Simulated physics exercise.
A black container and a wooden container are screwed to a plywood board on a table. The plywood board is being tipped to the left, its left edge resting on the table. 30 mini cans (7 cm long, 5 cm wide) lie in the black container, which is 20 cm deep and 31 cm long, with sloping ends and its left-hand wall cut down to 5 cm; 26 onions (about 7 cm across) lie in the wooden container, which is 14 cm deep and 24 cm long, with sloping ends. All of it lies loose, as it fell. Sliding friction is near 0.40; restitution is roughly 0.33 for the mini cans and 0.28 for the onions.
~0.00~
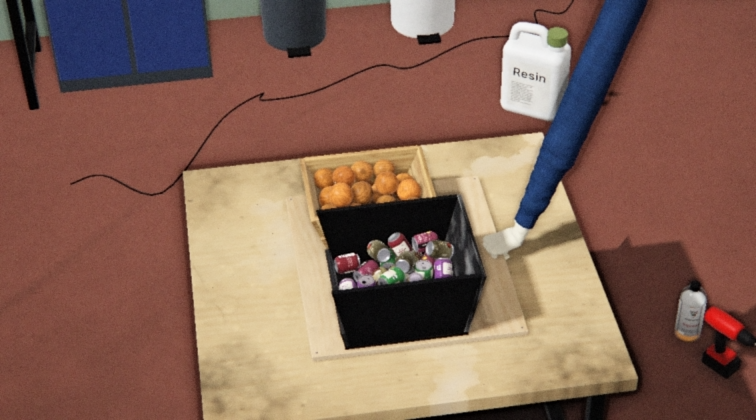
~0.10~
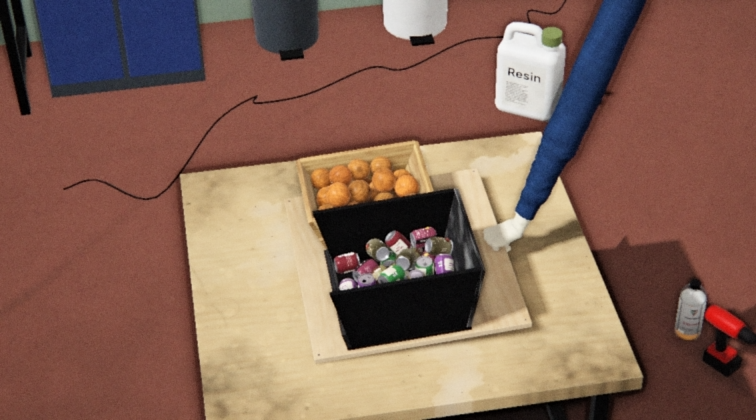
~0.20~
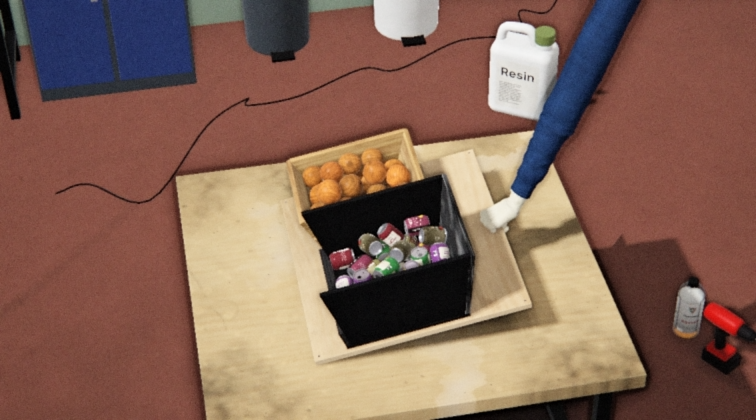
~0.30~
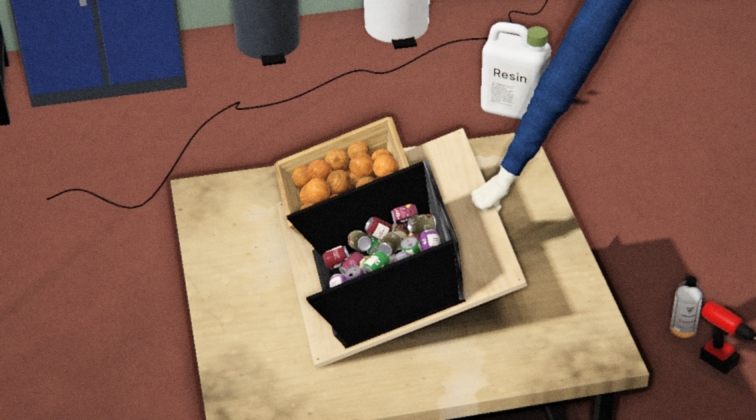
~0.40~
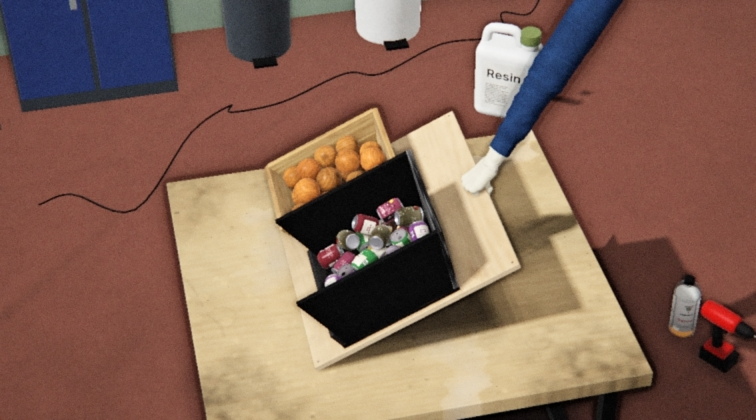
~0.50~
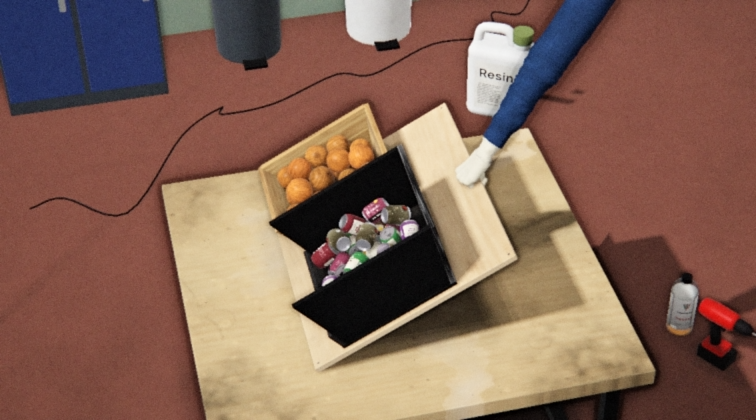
A black container of colourful mini cans sits in front of a wooden container of orange, roundish items on a plywood board, seen from above on a pale wooden table in a red-floored workshop. A white resin jug and blue cabinet stand behind, with a red drill at right. A blue-sleeved, white-gloved arm raises the board's right side, tilting everything leftward, while the camera drifts slightly.
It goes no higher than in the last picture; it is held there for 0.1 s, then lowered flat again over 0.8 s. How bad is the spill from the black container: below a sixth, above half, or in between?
The black container loses fewer than one in six of its mini cans.
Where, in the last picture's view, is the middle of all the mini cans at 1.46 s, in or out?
Around (391, 293).
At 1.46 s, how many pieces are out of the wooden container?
Out by then, roughly: Wooden container 0.
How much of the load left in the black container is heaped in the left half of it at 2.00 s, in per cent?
Roughly 50 in a hundred.
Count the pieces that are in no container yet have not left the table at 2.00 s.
Some 0 pieces.
After 0.74 s, tilt 26°; the black container has all 30 and the wooden container has all 26.
After 1.04 s, tilt 12°; the black container has all 30 and the wooden container has all 26.
After 1.46 s, tilt 0°; the black container has all 30 and the wooden container has all 26.
When it is over (at 2.00 s), the black container has all 30 and the wooden container has all 26. Asked share, 0 of 30, 0 per cent.
